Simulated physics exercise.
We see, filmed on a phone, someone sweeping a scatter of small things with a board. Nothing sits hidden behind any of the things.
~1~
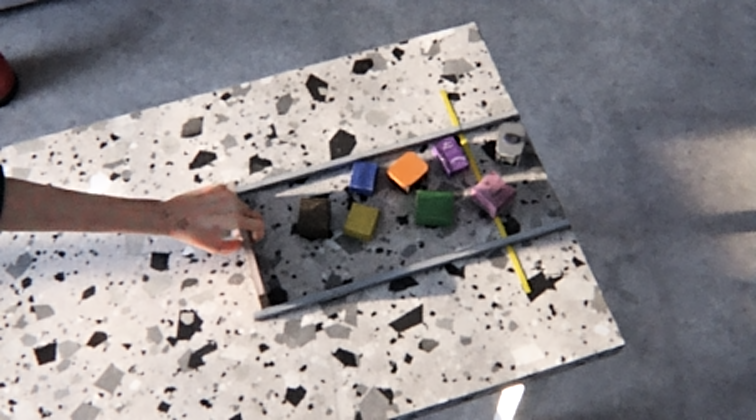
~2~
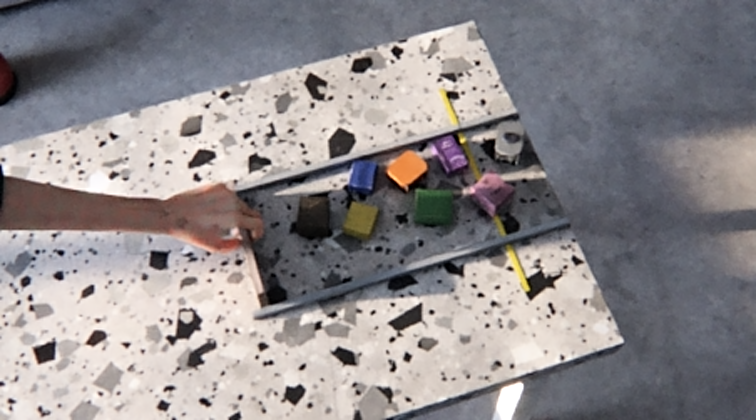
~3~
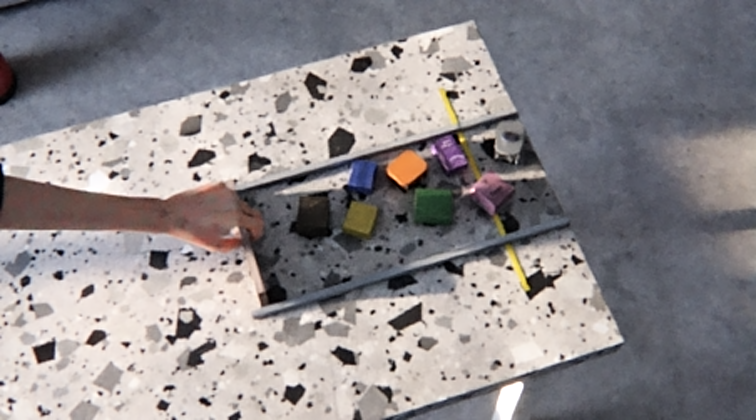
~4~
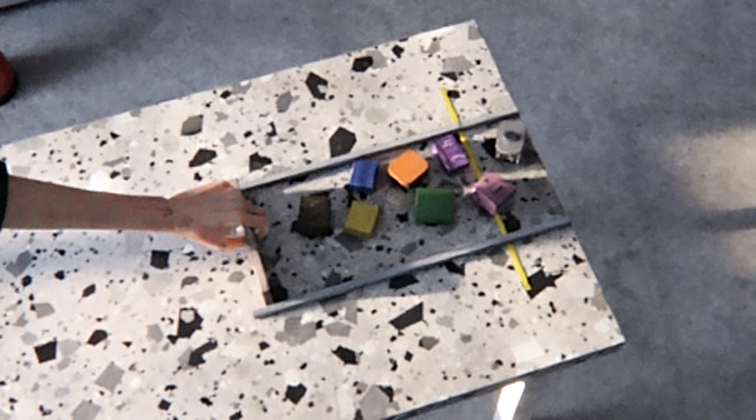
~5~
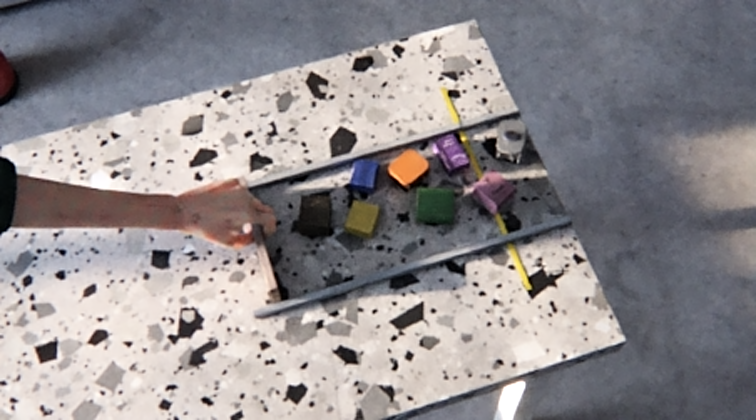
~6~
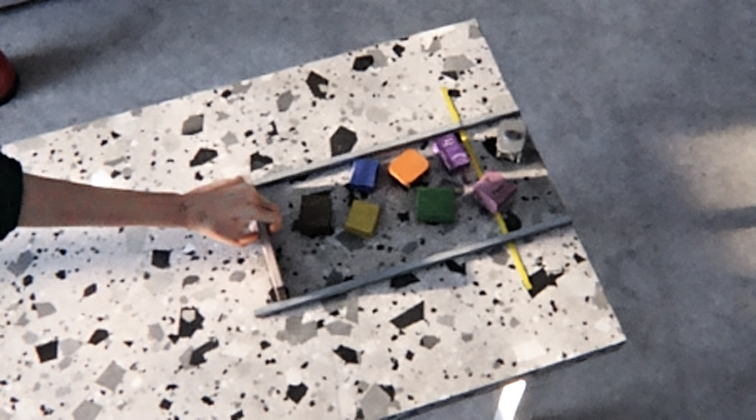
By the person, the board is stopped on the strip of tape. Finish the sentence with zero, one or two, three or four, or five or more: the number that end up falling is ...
The number that end up falling is three or four.
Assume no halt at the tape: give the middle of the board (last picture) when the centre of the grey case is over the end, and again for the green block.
First one: Around (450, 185). Other one: Around (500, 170).
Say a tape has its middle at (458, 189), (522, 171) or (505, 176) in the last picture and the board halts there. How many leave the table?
Tallies in the order given: 1, 5, 4.
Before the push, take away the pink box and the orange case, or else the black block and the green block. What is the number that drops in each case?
First 0, then 2.
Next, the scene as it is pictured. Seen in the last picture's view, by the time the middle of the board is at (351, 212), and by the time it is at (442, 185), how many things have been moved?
Up to then 3, and up to the other point 8.
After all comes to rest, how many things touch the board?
It touches 3.
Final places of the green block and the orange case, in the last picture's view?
First object: (532, 174); second object: (512, 138).
Early on, none off yet; grey case at rest near (511, 141); pink box at rest near (494, 192); purple box at rest near (452, 155).
A while later, none off yet; grey case travelled a little near (530, 137); pink box travelled about its own width near (531, 185); purple box travelled about its own width near (497, 136).
Finally, the number that fall off is three or four; lost, purple box, pink box and grey case.
